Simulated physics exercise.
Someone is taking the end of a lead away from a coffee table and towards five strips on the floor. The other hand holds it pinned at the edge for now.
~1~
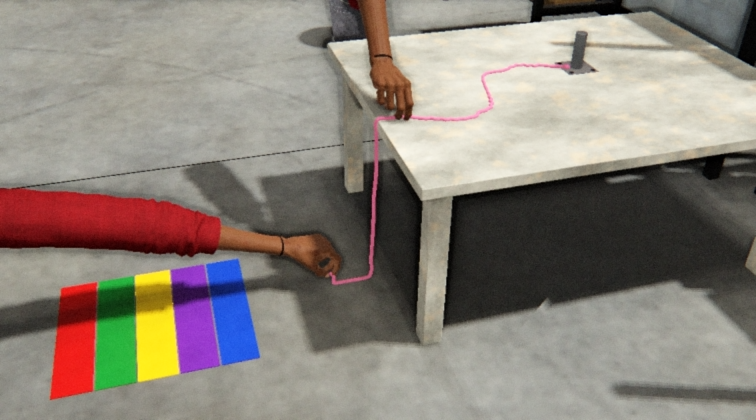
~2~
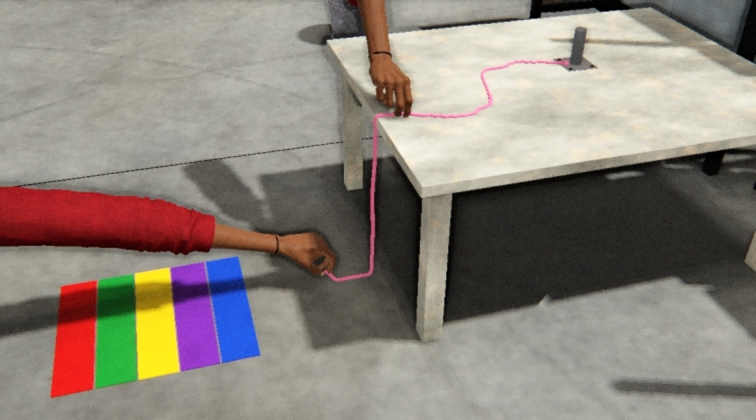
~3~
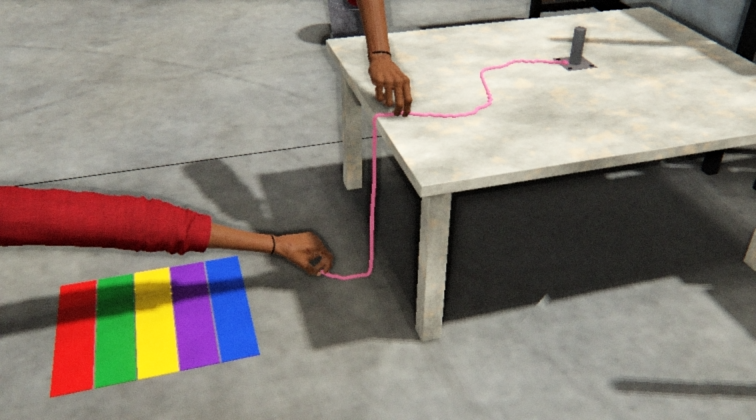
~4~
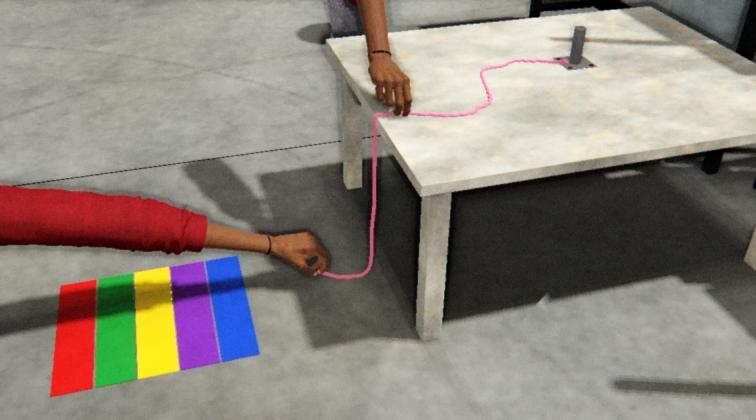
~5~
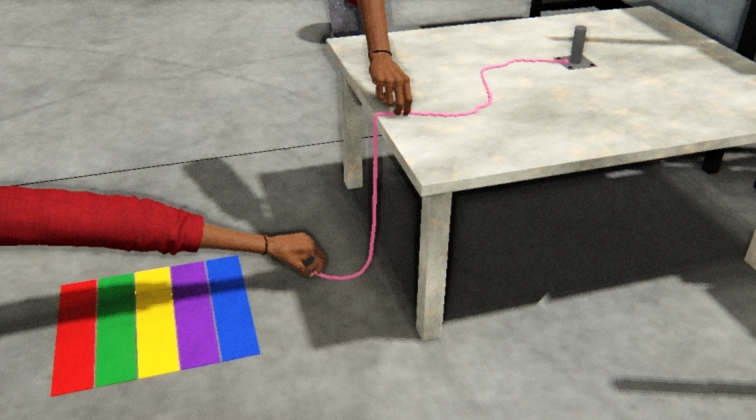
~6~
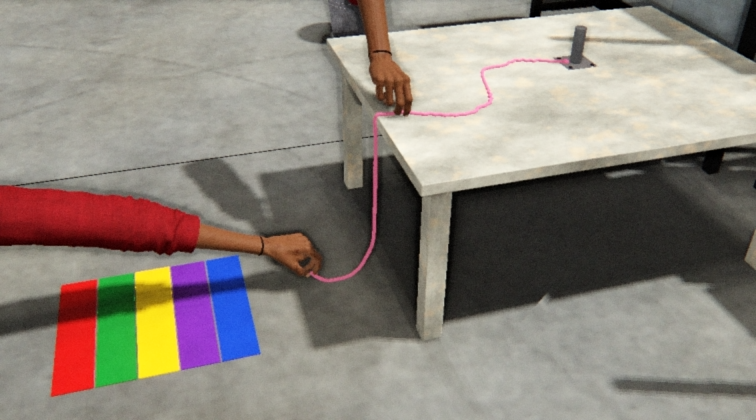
In this clip, one hand slowly draws the end of a pink cord slightly left, near five coloured strips on the floor, while another hand stays at the table's edge and the hanging cord's lower bend becomes rounder.
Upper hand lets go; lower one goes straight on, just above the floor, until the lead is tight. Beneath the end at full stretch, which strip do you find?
You find the green strip.
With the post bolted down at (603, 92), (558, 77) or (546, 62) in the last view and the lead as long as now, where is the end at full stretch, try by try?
You'd get roughly (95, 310), (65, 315) and (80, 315), one for each try.
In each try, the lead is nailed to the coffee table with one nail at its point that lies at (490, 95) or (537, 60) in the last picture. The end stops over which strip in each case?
Try 1 - purple; try 2 - green.
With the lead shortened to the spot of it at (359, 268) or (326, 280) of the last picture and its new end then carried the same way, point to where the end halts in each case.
In turn, around (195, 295) and around (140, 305).
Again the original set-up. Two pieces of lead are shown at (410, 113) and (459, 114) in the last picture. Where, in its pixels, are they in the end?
You'll find the first mark at (332, 138) and the second mark at (376, 110).
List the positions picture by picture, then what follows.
The first picture shows end (330, 273); blue (238, 341); purple (198, 349); yellow (158, 356); green (116, 364); red (73, 373).
The second picture shows end (325, 271); lead through (530, 62) (482, 78) (477, 112) (394, 115) (373, 185) (372, 253).
The third picture shows end (322, 271).
The fourth picture shows end (318, 272); lead through (529, 61) (482, 77) (476, 111) (394, 114) (374, 183) (372, 252).
The fifth picture shows end (315, 272).
The sixth picture shows end (311, 273); lead through (530, 60) (482, 76) (476, 111) (394, 114) (375, 183) (369, 251).
Early on, end near (175, 297); over purple.
Midway, end near (136, 304); over yellow.
At the end of the slack, end near (114, 308); over green. The end stops over the green strip.
